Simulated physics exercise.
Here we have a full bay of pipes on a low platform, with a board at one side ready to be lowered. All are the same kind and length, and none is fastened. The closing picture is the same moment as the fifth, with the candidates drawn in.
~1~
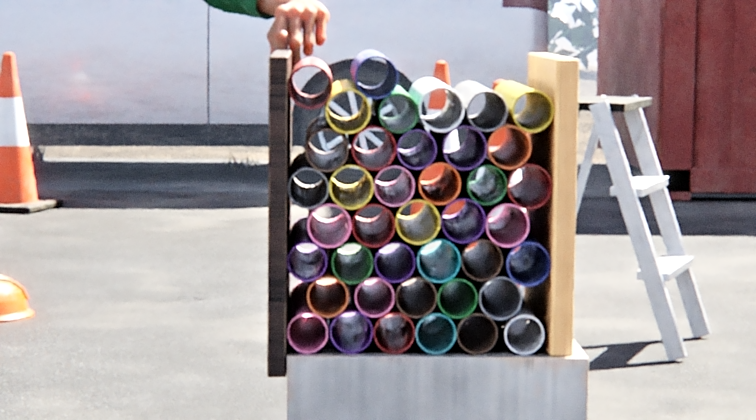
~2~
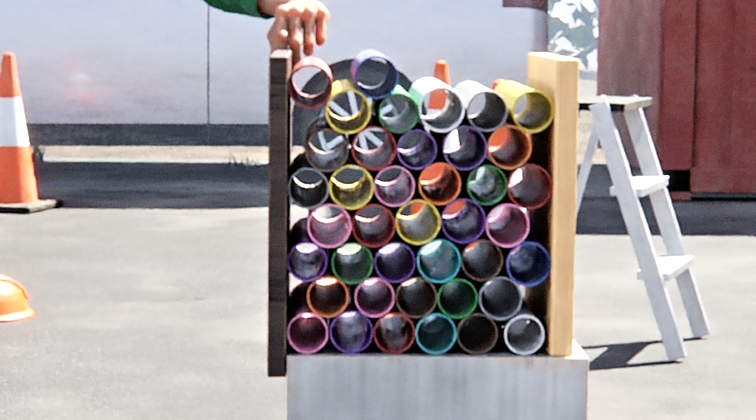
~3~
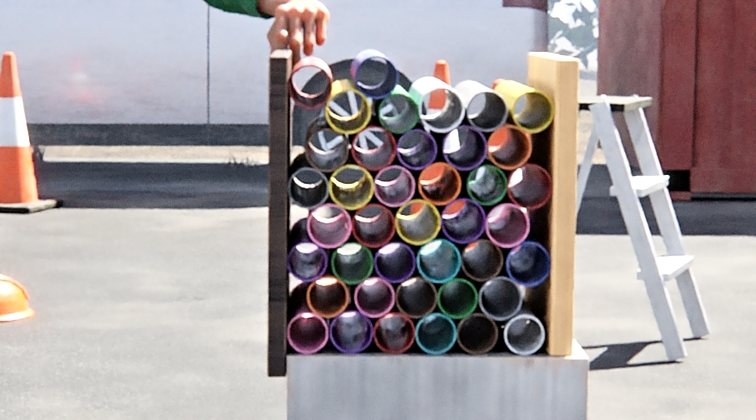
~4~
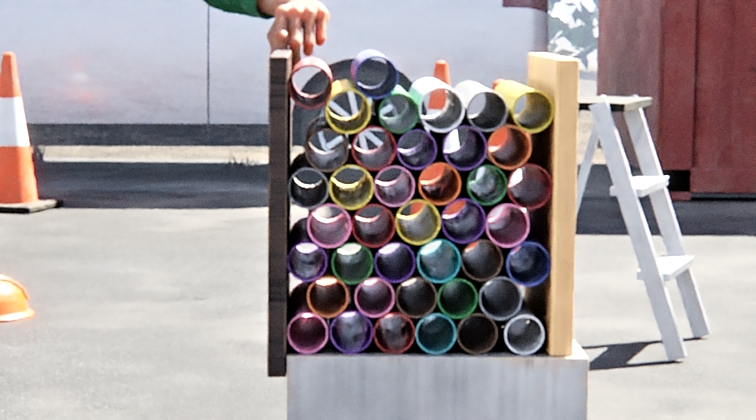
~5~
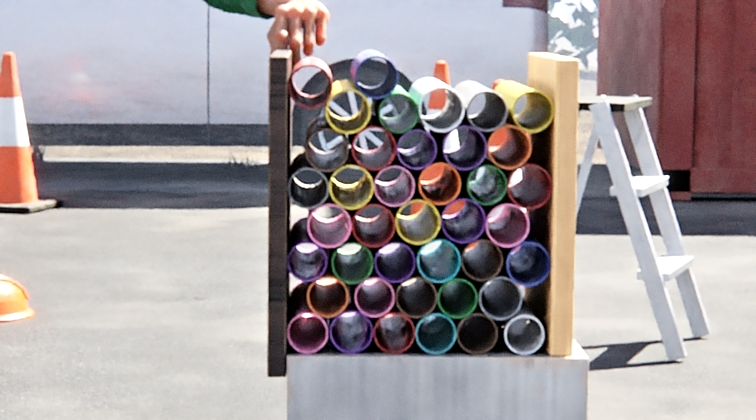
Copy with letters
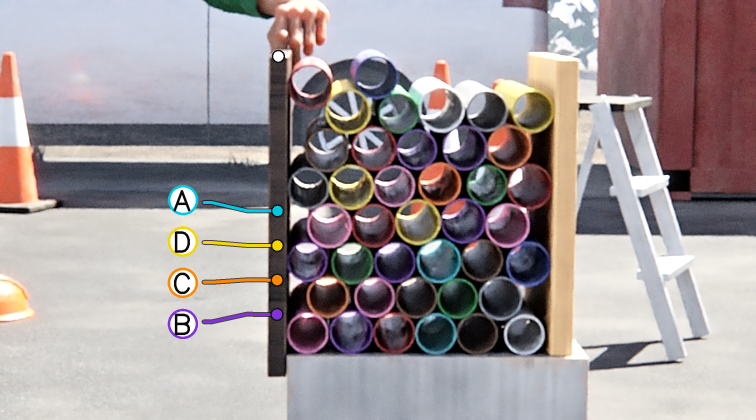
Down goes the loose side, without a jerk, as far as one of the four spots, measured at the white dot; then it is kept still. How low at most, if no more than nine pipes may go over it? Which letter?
Slide it to C.
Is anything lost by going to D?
Yes, at D.
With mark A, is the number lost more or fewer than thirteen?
It loses fewer than thirteen.
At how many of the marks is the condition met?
Three of the four.
On the marked copy, A at (278, 211); B at (277, 315); C at (277, 280); D at (278, 245); the white dot at (279, 57).
Following C. Soon after the start, top of the board (287, 151).
Later, top of the board (287, 255).
In the end, top of the board (287, 279), about five out over the board.
As for the rest, A one out over the board; B ten out over the board; D about five out over the board.
